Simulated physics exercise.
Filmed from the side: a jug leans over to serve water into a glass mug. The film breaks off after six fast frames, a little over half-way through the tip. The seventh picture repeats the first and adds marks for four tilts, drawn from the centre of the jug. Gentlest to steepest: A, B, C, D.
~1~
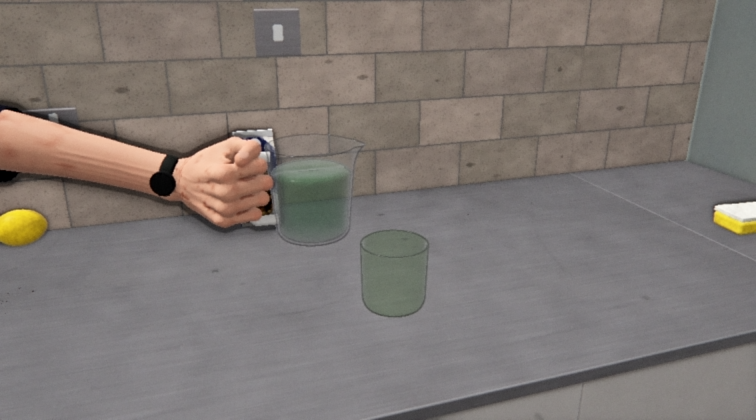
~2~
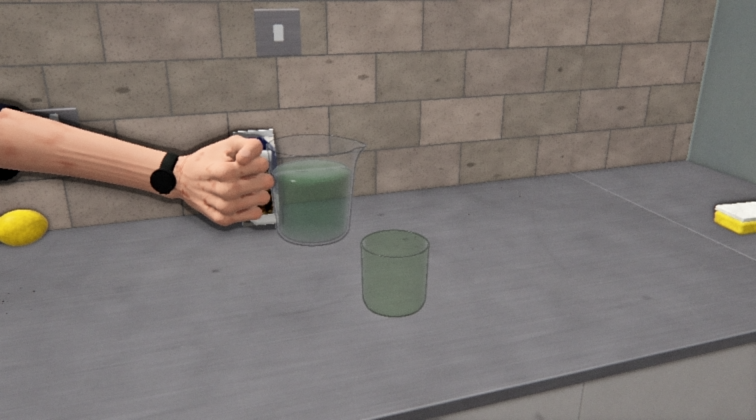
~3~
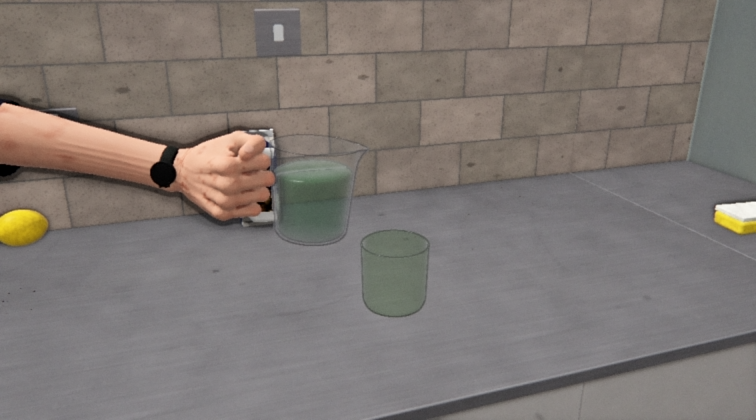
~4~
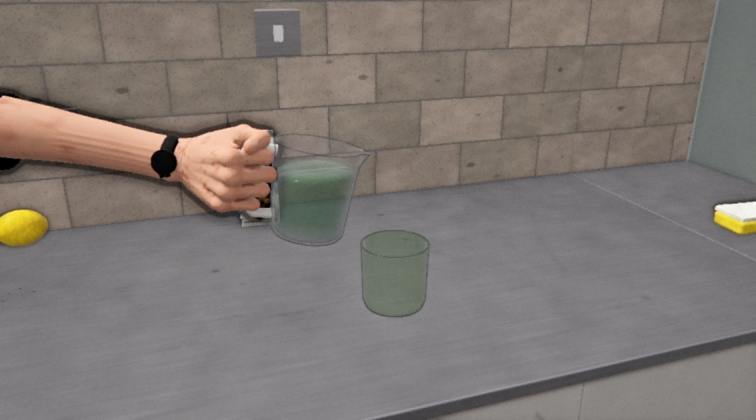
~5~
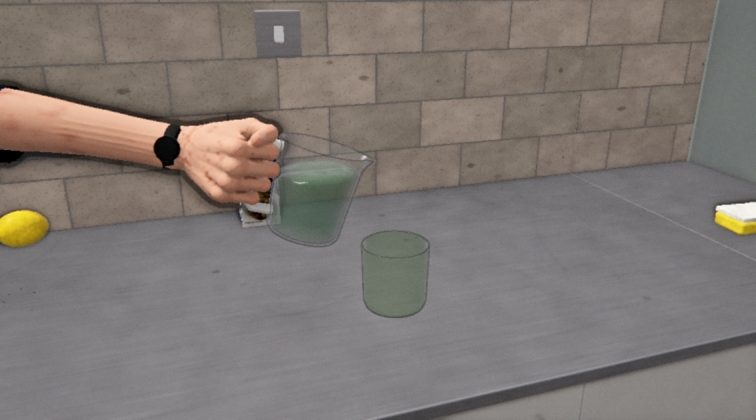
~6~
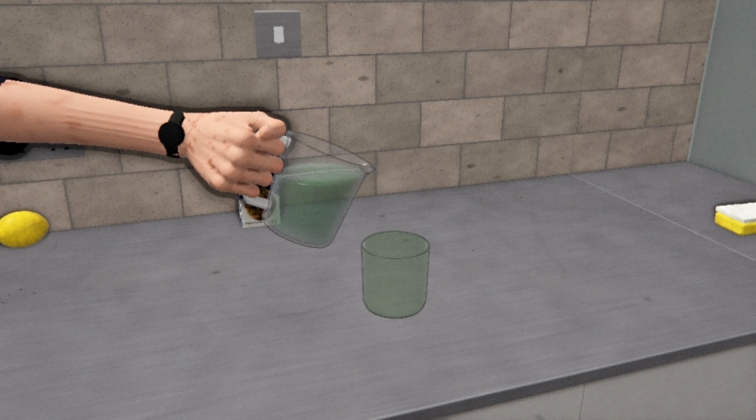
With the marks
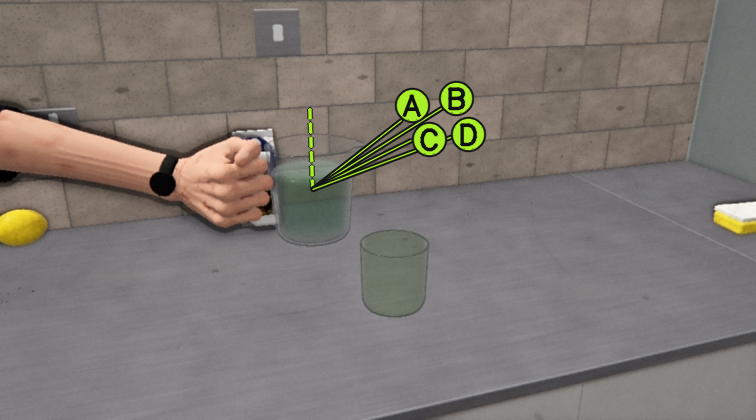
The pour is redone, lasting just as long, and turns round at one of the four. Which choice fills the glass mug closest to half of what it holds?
Best: B.
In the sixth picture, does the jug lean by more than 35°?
No, it does not.
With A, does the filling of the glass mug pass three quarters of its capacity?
No, it does not.
On the marked copy, A at (401, 120); B at (441, 108); C at (411, 140); D at (451, 137).
With A, the glass mug ends with about 37 % of what it can hold.
With B, the glass mug ends with about 51 % of what it can hold.
With C, the glass mug ends with about 65 % of what it can hold.
With D, the glass mug ends with about 76 % of what it can hold.
